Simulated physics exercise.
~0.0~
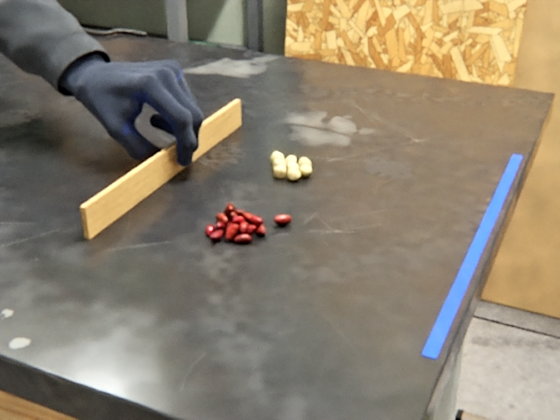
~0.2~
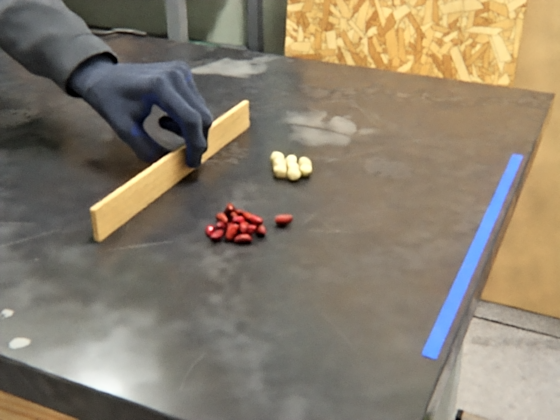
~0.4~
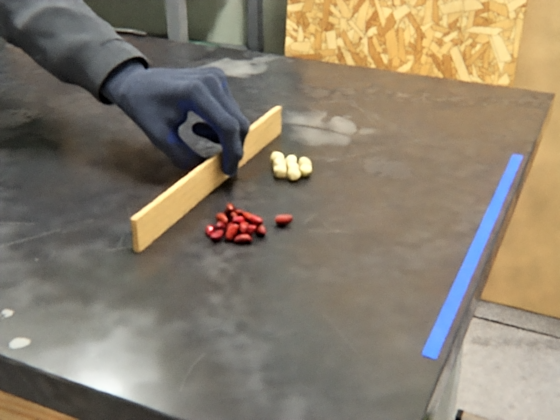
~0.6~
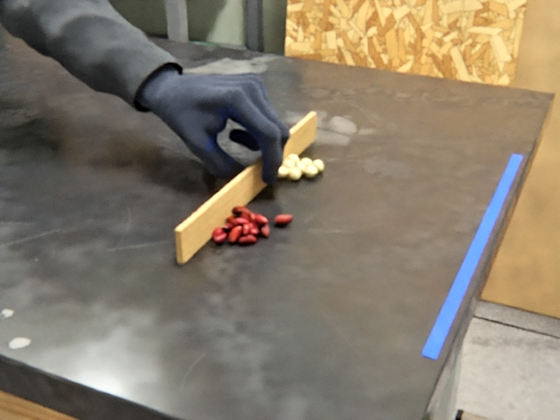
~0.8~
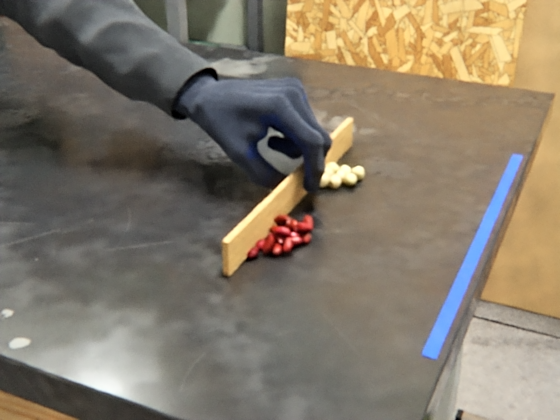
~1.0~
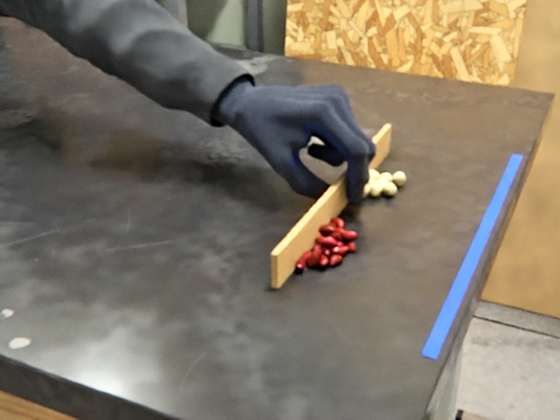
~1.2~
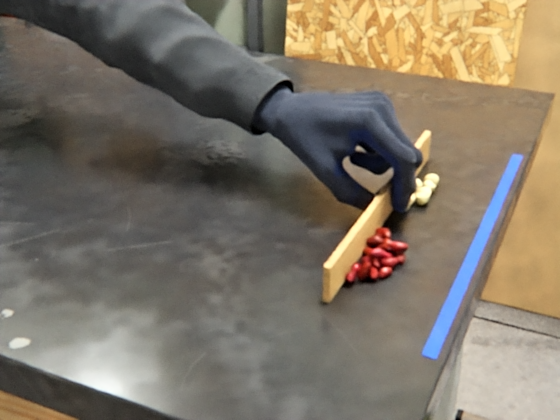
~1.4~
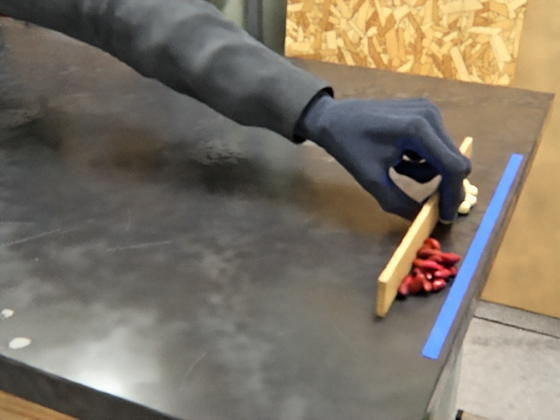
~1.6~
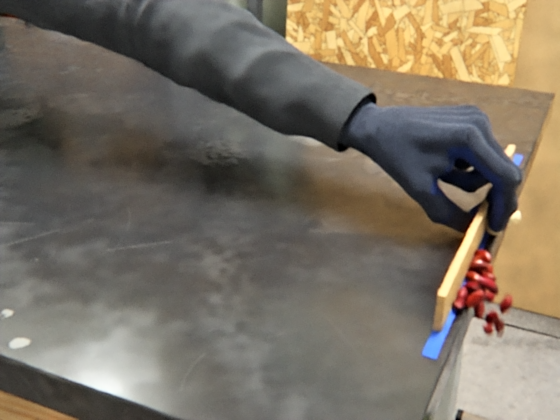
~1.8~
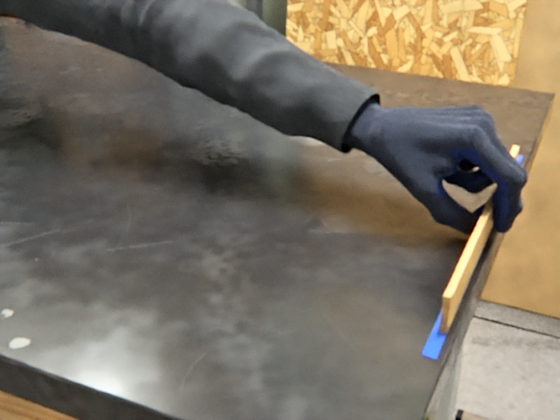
On a dark tabletop, a gloved hand slid an upright wooden strip to the right, gathering a pile of red beans and a smaller pale cluster, and stopped at the blue tape near the edge as both piles went over the side.
